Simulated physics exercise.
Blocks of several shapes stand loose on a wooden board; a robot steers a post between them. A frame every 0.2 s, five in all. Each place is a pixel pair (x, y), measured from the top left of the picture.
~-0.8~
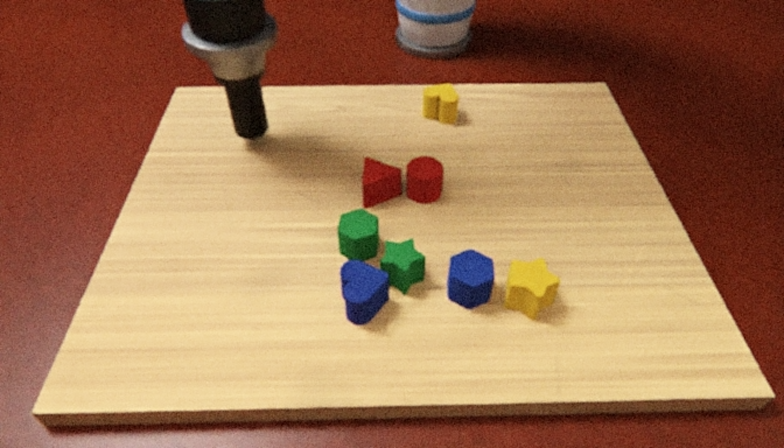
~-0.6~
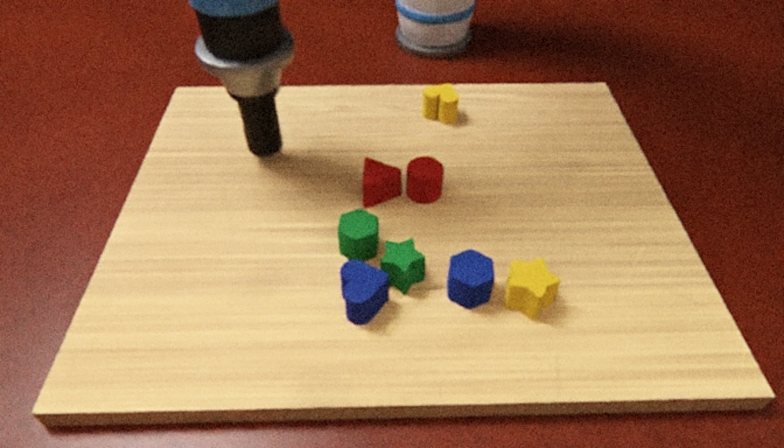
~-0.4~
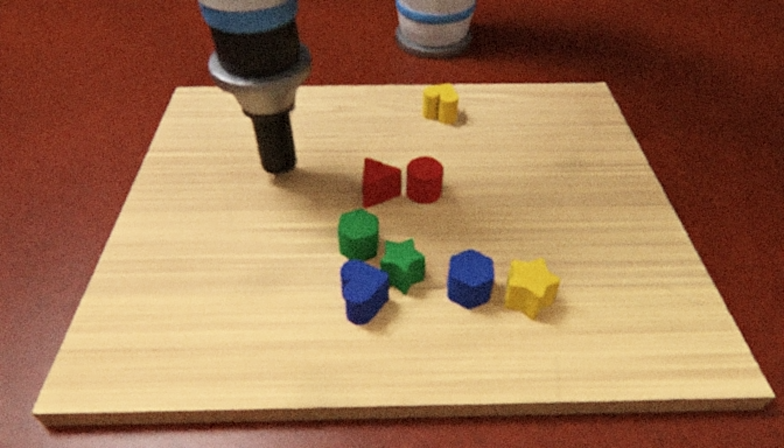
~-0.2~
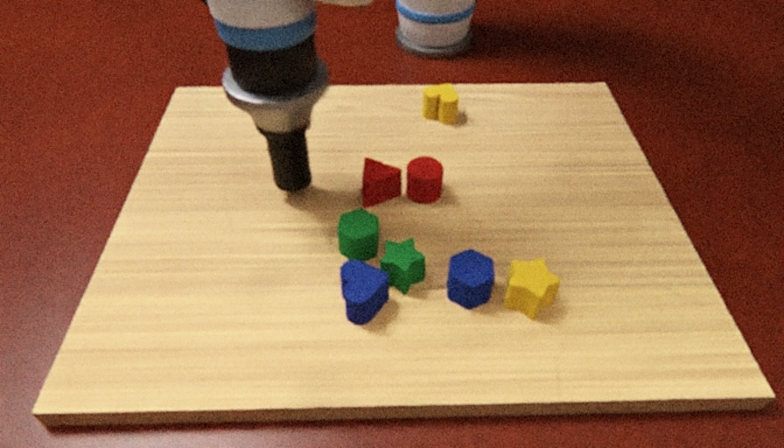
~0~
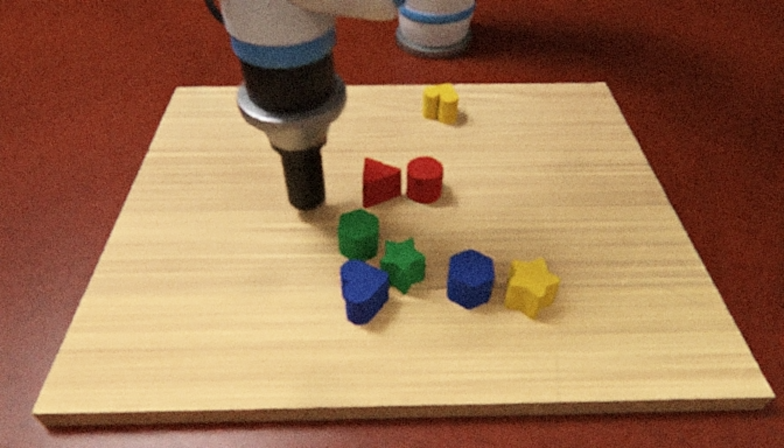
At first, a robot's dark post stands near the upper left of a wooden board scattered with red, green, blue and yellow blocks. The arm then moves the post steadily down and to the right, ending just left of the red and green blocks, while every block stays still.
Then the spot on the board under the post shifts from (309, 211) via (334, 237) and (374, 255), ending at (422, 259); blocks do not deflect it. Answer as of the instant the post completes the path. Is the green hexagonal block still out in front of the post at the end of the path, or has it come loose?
The green hexagonal block is leading.
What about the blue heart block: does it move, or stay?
Put simply, it stays right there.
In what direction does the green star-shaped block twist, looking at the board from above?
My prediction: CW.
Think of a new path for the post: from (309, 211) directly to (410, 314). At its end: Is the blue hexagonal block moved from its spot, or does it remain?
That block will leave its spot.
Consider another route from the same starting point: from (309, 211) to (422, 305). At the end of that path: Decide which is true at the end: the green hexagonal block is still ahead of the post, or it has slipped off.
I'd say it is still being pushed.
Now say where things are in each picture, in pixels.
The first picture shows post tip at (252, 130); block tops, green hexagonal block at (358, 223); blue heart block at (361, 279); green star-shaped block at (402, 253); blue hexagonal block at (472, 267); yellow star-shaped block at (533, 275).
The second picture shows post at (266, 146); blocks unchanged.
The third picture shows post at (279, 163); blocks unchanged.
The fourth picture shows post at (293, 180); blocks unchanged.
The fifth picture shows post at (307, 197); green hexagonal block at (358, 223); blue heart block at (361, 279); green star-shaped block at (402, 253); blue hexagonal block at (472, 267); yellow star-shaped block at (533, 275).
The first path, step by step. One third of the way, post at (333, 224); green hexagonal block at (367, 228).
Two thirds of the way, post at (375, 242); green hexagonal block at (416, 240), turned 35° anticlockwise; green star-shaped block at (431, 267), turned 65° clockwise; blue hexagonal block at (478, 269).
At the end, post at (423, 246); green hexagonal block at (466, 246), turned 25° anticlockwise; blue heart block in place; green star-shaped block at (440, 274), turned 90° clockwise; blue hexagonal block at (493, 276); yellow star-shaped block at (537, 277), turned 10° anticlockwise.
